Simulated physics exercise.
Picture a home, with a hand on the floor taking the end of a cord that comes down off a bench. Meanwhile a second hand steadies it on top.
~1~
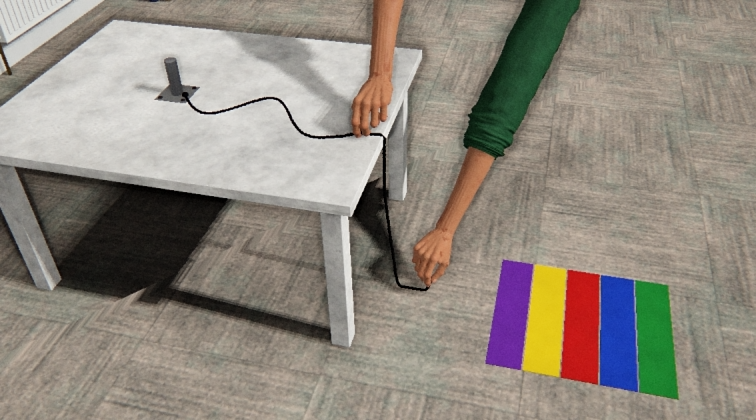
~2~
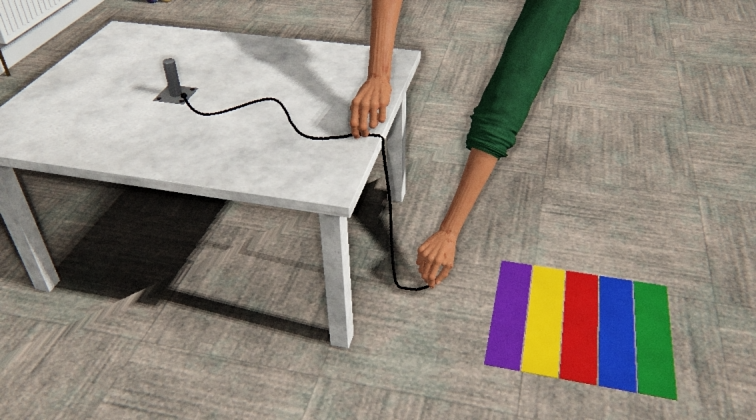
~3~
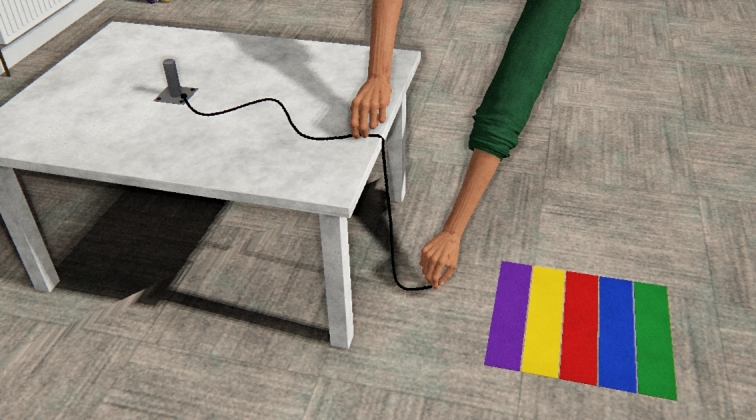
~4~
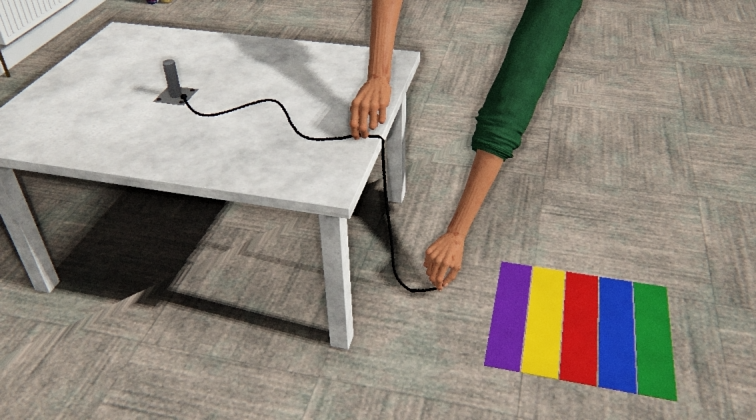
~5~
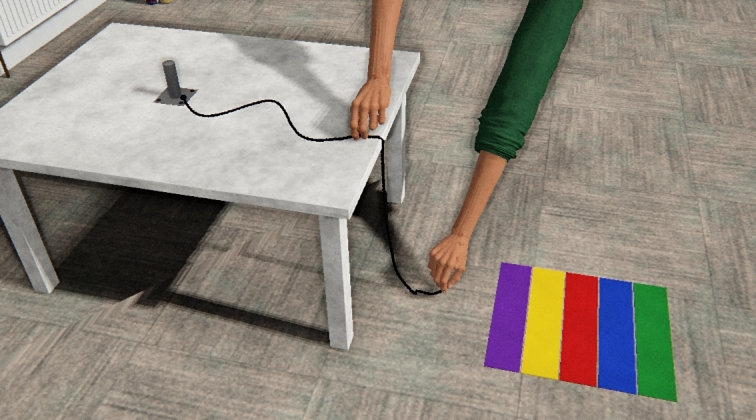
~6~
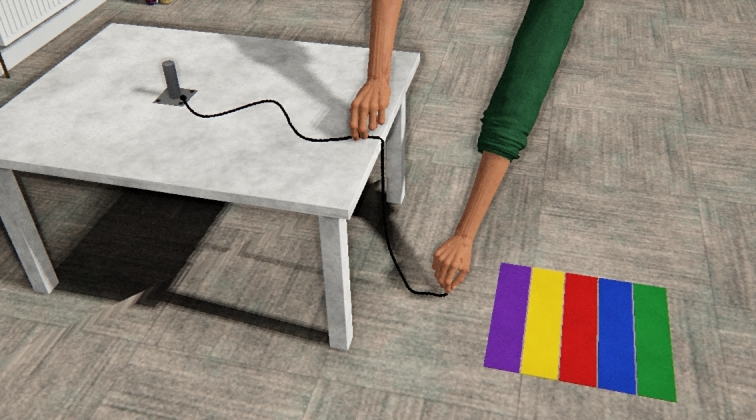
In a home, one hand rested on a pale bench over a black cord while another, green-sleeved, drew the cord's end slightly to the right across the floor, near five coloured stripes.
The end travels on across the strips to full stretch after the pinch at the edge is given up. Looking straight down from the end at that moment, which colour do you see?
You see blue.
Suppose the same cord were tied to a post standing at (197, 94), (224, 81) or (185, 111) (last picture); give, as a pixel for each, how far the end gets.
The first try gives about (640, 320), the second about (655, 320) and the third about (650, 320).
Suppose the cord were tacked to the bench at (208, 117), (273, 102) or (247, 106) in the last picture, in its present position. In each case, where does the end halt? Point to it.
Approximately (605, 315), (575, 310) and (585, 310), respectively.
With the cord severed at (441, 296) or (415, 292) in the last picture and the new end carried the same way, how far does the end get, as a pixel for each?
The pixels are close to (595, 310) and (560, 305), one per try.
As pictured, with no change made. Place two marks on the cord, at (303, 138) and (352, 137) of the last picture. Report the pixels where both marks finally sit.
(367, 129) and (408, 156), approximately.
Early on, end near (552, 305); over yellow.
Midway, end near (594, 312); over red.
At the end of the slack, end near (618, 316); over blue. It halts on the blue strip.
